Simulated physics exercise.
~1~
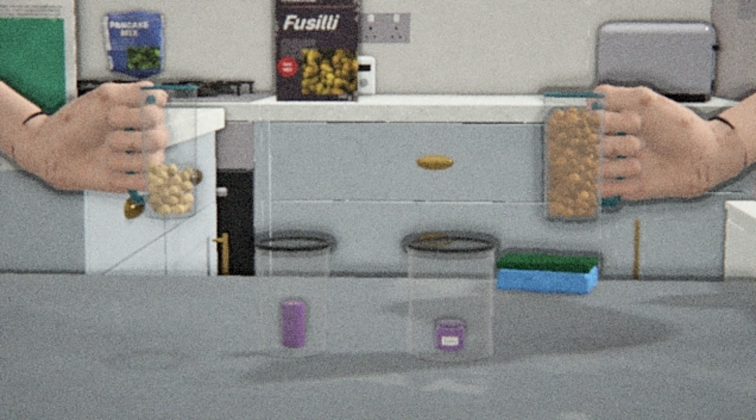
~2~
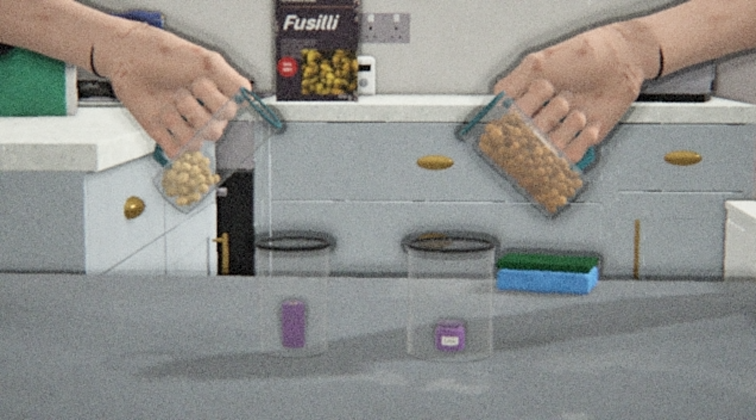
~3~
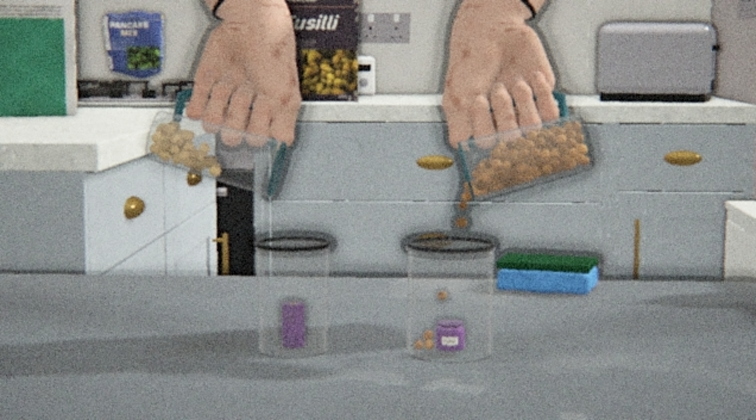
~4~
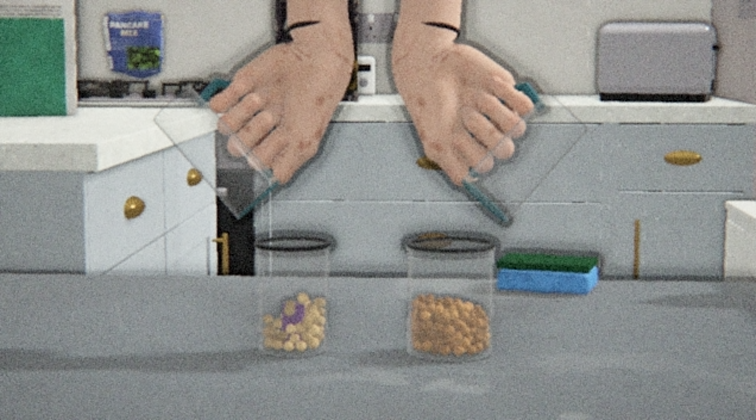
Two hands tip cups of round pieces into clear containers, burying only the right purple object.
